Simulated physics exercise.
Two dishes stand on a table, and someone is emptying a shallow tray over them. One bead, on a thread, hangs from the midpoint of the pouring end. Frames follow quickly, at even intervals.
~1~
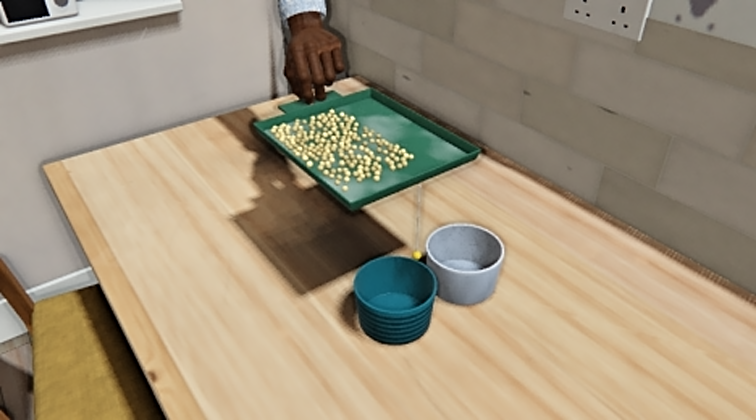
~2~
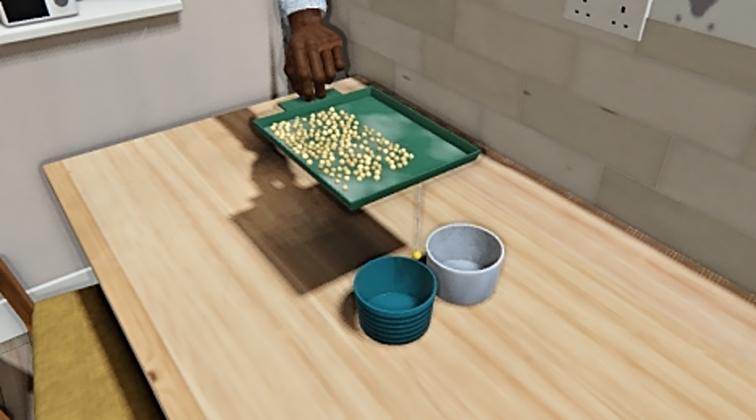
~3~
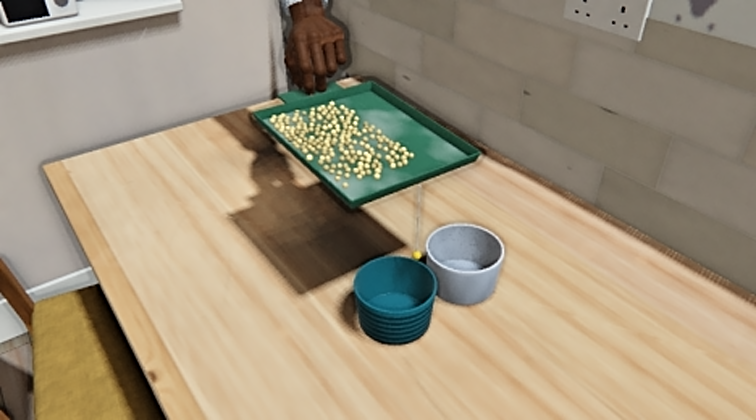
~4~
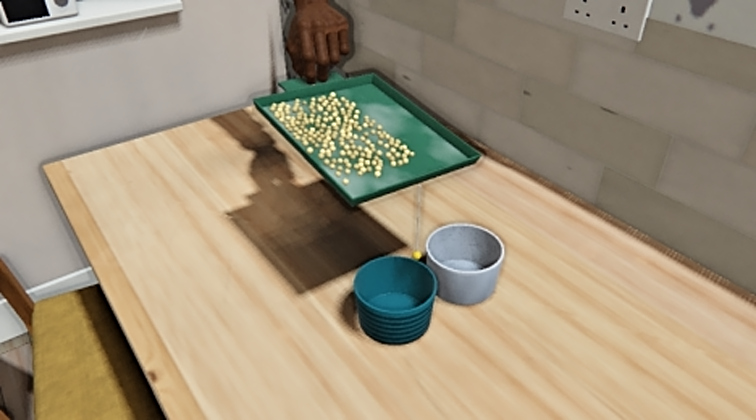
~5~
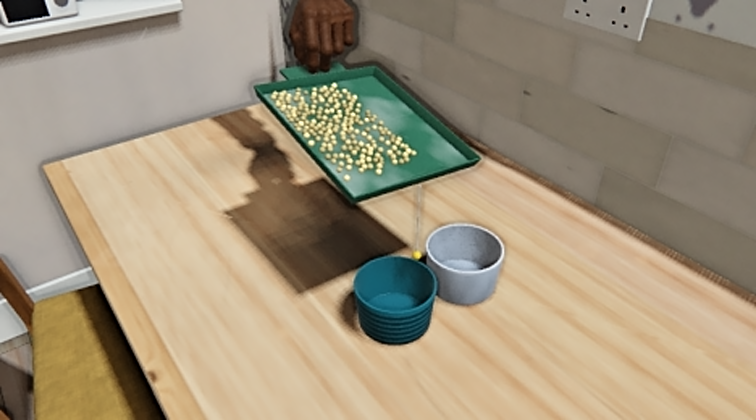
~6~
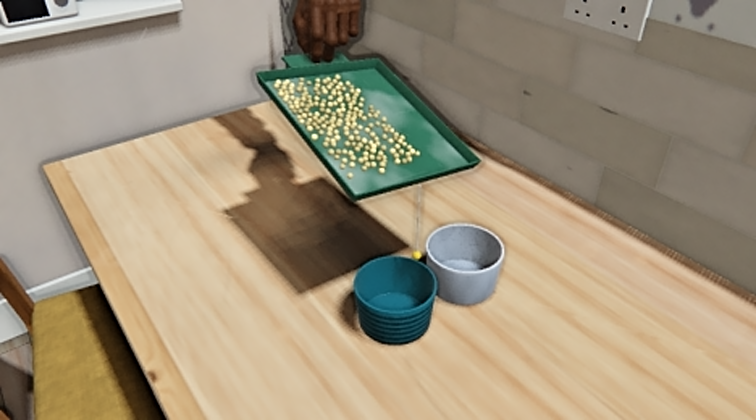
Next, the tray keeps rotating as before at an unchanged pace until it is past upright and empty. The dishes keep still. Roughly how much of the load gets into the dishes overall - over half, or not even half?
Over half gets in.
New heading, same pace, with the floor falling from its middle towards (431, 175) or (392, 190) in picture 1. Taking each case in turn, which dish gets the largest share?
The first try favours the right of the two, the second the left of the two.
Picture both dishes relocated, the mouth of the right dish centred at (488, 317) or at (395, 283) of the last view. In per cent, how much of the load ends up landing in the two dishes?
It would be near 0 per cent first and near 0 per cent second.
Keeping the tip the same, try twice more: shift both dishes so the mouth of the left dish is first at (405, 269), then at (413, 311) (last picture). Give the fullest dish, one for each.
First try, the one on the right; second try, the one on the right.
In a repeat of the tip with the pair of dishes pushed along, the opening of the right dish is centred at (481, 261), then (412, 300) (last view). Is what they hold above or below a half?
Held in all, by try: A larger portion, then a smaller portion.
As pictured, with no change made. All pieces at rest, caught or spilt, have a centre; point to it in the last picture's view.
Close to (466, 276) in the last picture.
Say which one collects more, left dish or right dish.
Fuller at the end: The rightward one.
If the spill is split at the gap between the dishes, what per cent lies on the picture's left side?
0 per cent or thereabouts.
Just after the last frame, tray tipped steeply; the larger part on the tray; about a tenth in the right dish; about a tenth outside both; about a tenth in the air.
A moment on, tray tipped right over; roughly a quarter on the tray; roughly half in the right dish; about a tenth outside both; roughly a quarter in the air.
Further on, tray tipped past a quarter turn; the larger part in the right dish; about a tenth outside both.
When it is over, tray tipped past a quarter turn; not one in the left dish; the larger part in the right dish; about a tenth outside both.
